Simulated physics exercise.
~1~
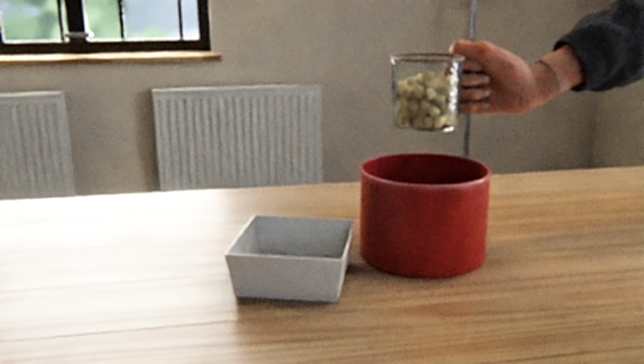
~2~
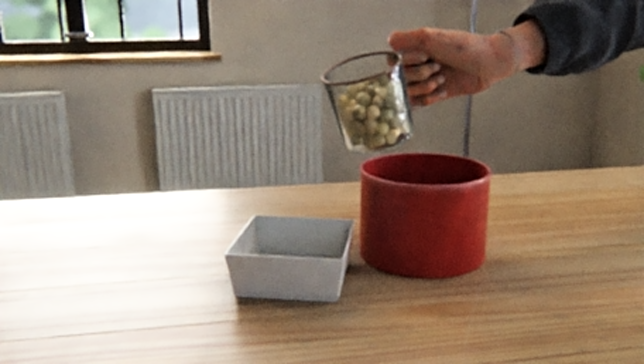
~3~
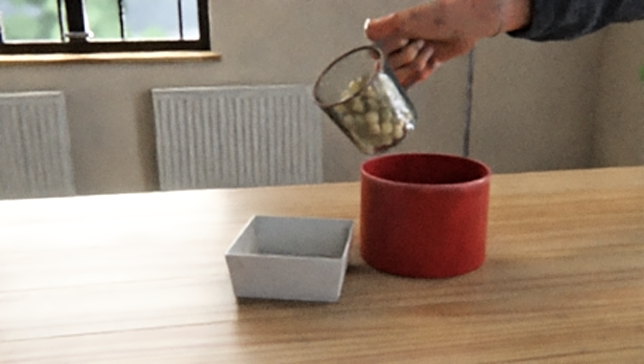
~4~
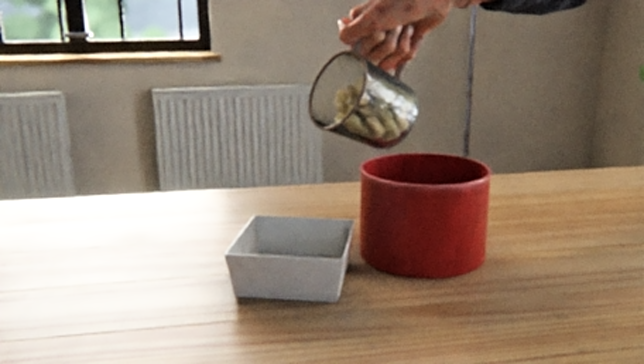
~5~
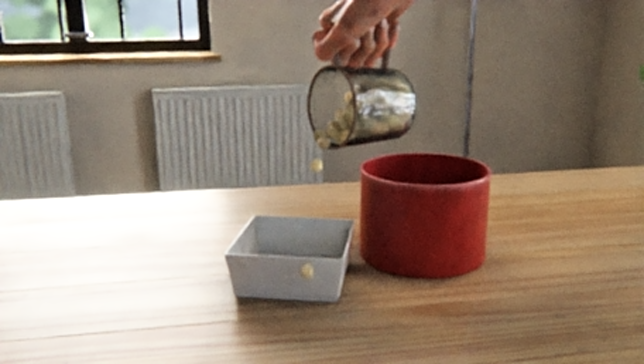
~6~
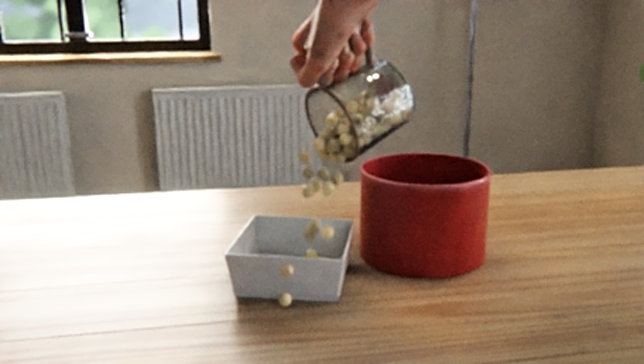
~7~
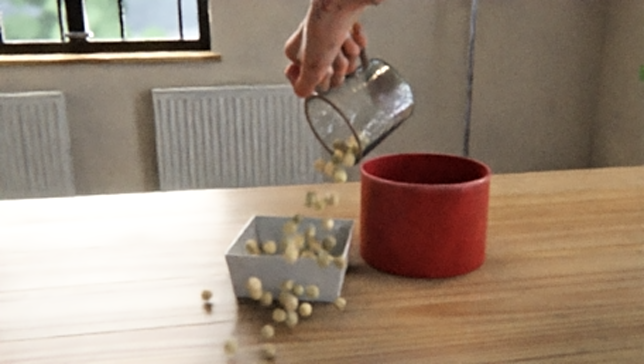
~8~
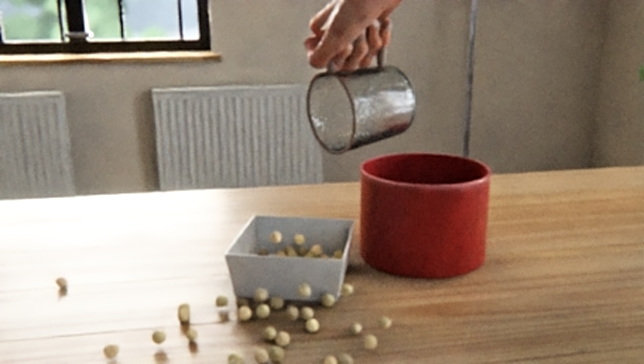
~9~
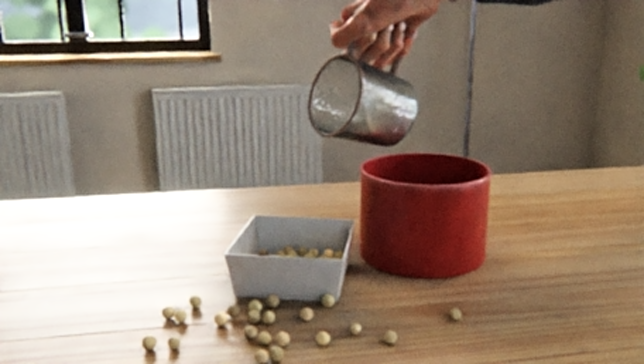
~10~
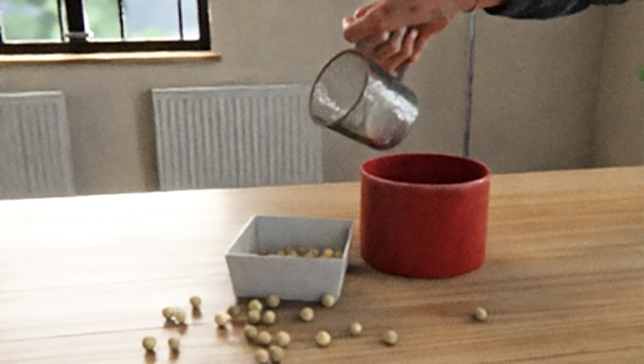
We see a hand tip a clear cup of round, pale nuts above a white tin and a red pot on a wooden table. The nuts pour down, many landing in the white tin and others scattering across the table, leaving the cup and red pot empty.
